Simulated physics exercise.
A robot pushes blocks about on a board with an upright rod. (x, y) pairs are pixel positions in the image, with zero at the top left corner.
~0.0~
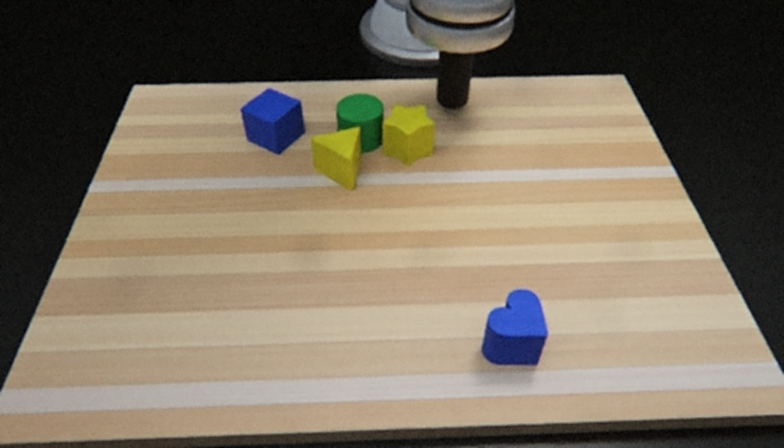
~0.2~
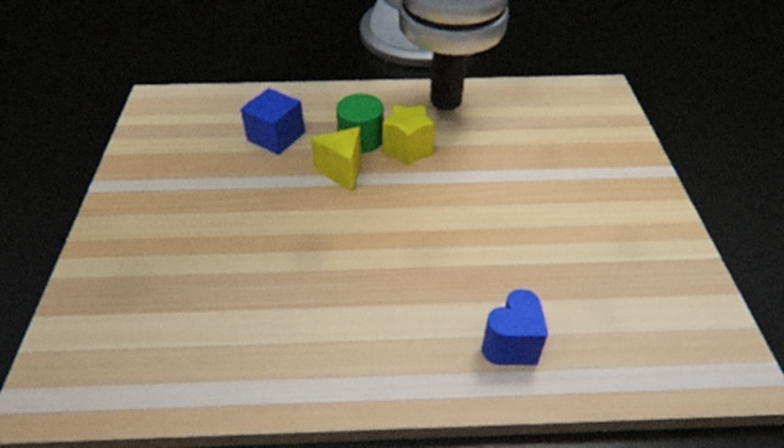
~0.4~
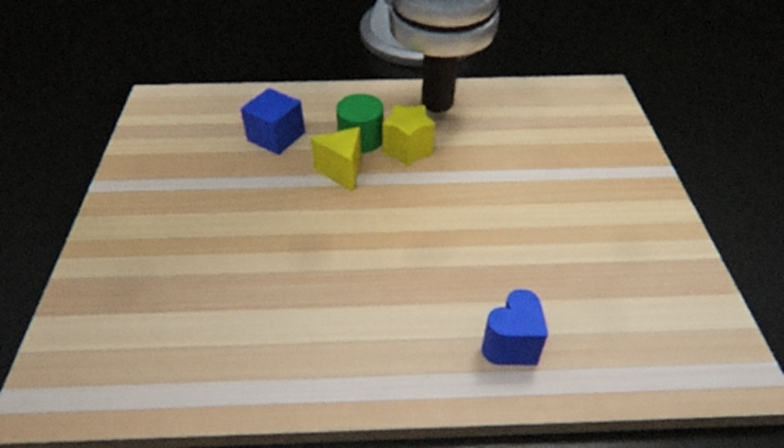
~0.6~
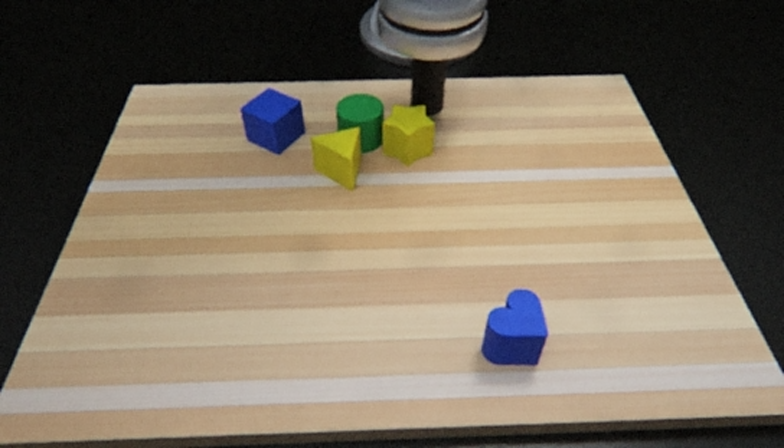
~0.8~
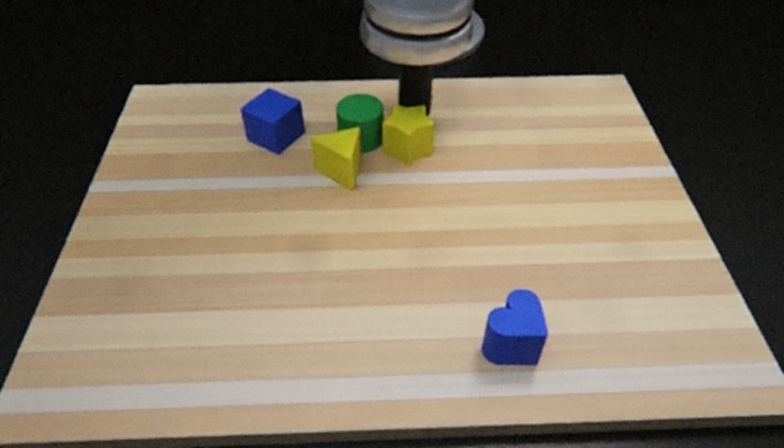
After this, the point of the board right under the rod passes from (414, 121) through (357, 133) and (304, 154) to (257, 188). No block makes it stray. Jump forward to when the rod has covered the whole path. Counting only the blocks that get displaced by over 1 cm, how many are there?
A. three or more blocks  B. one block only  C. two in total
B - one block only.
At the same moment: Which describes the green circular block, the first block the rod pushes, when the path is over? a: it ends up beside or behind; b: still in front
My pick is b.
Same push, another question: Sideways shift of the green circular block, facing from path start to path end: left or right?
It moves over to the left.
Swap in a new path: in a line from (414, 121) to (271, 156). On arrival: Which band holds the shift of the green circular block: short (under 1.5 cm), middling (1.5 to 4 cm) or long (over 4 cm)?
Upwards of 4 cm.
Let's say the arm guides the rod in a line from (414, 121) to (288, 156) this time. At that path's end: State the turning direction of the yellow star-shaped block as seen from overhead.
Looking down: Anticlockwise.
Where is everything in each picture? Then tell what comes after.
In the first picture, rod tip at (452, 100); block tops, yellow triangular block at (340, 141); green circular block at (360, 107); yellow star-shaped block at (409, 118).
In the second picture, rod at (446, 102); blocks unchanged.
In the third picture, rod at (437, 104); blocks unchanged.
In the fourth picture, rod at (427, 107); blocks unchanged.
In the fifth picture, rod at (414, 111); yellow triangular block at (340, 141); green circular block at (360, 107); yellow star-shaped block at (409, 118).
On the path given first. One third of the way, rod at (356, 123); green circular block at (323, 119).
Two thirds of the way, rod at (302, 145); yellow triangular block at (338, 144), turned 15° anticlockwise; green circular block at (272, 147).
At the end, rod at (255, 178); yellow triangular block at (338, 144), turned 15° anticlockwise; green circular block at (228, 186); yellow star-shaped block in place.
